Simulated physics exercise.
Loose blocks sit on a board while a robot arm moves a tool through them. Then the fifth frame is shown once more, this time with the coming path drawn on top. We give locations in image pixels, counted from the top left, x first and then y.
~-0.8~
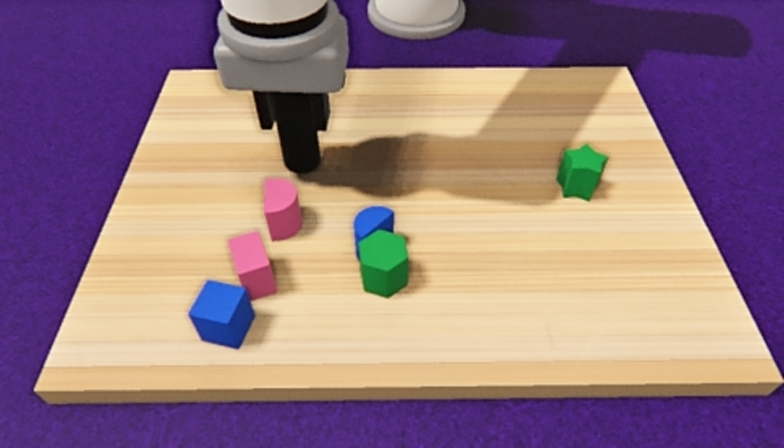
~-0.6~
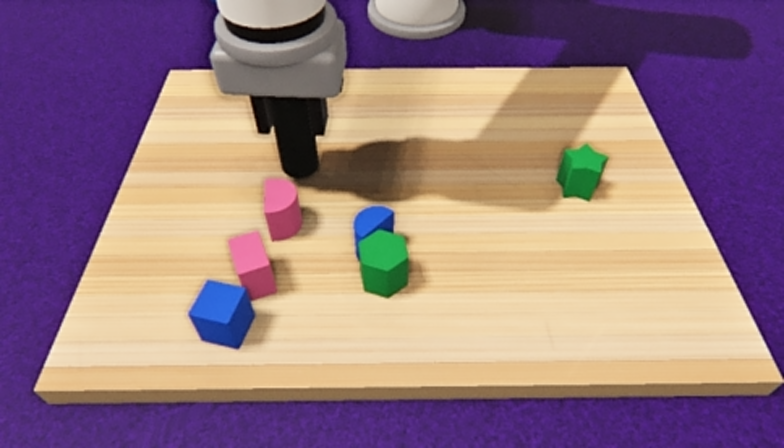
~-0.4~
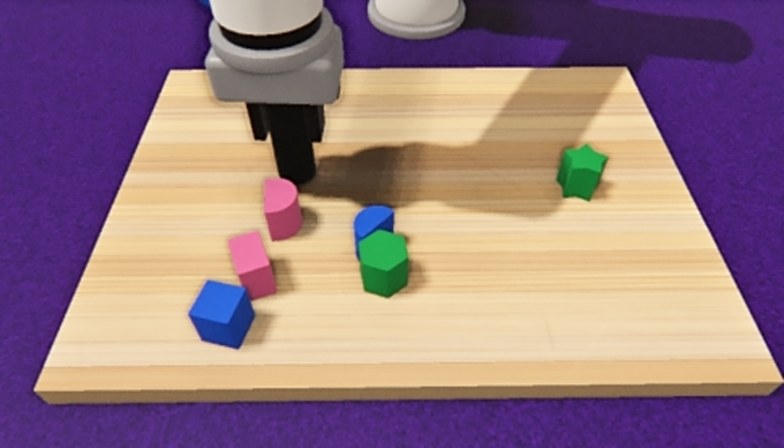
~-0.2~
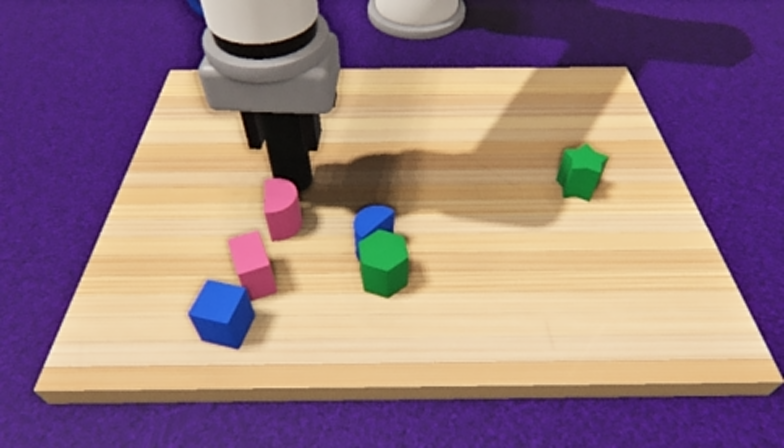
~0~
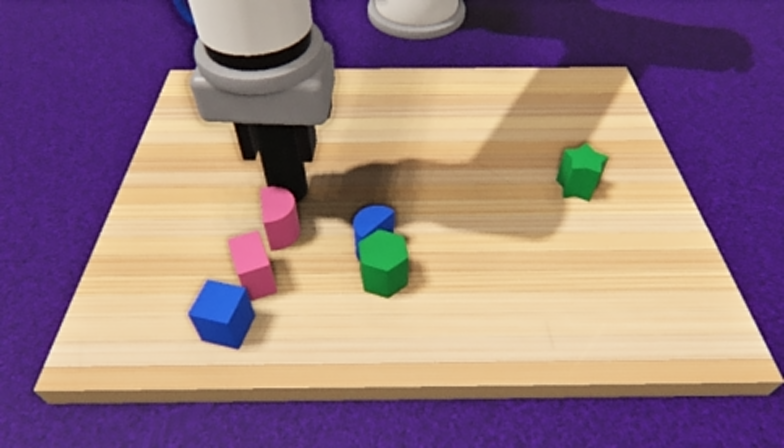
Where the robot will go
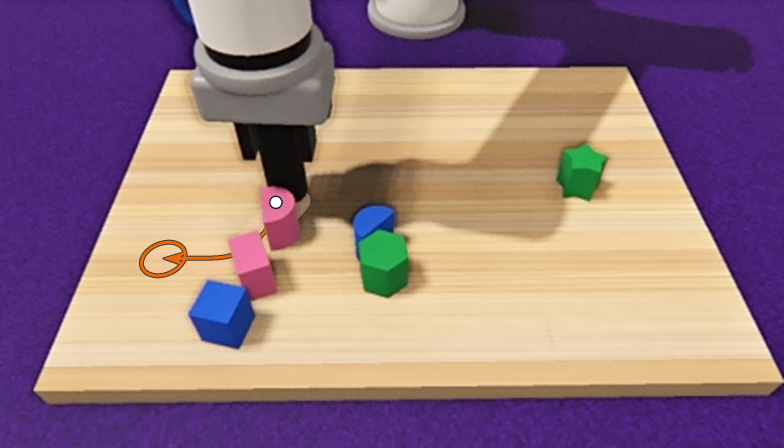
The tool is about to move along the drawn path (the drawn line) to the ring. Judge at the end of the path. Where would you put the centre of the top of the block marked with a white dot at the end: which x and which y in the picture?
About (267, 242).
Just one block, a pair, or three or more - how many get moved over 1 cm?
The number is two.
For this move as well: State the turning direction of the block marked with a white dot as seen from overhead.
It turns round anticlockwise.
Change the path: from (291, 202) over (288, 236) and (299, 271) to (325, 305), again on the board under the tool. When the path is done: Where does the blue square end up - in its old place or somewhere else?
That block will keep its spot.
Drawn move, from (291, 202) via (262, 235) and (217, 258), ending at (163, 259); the dot is on the pink half-round block.
On the path given first. One third of the way, tool at (259, 226); pink rectangular block at (239, 259), turned 30° anticlockwise; pink half-round block at (266, 235), turned 55° anticlockwise.
Two thirds of the way, tool at (212, 248); pink rectangular block at (234, 263), turned 40° anticlockwise; pink half-round block at (267, 242), turned 60° anticlockwise.
At the end, tool at (159, 249); blue square still; pink rectangular block at (234, 263), turned 40° anticlockwise; pink half-round block at (267, 242), turned 60° anticlockwise.
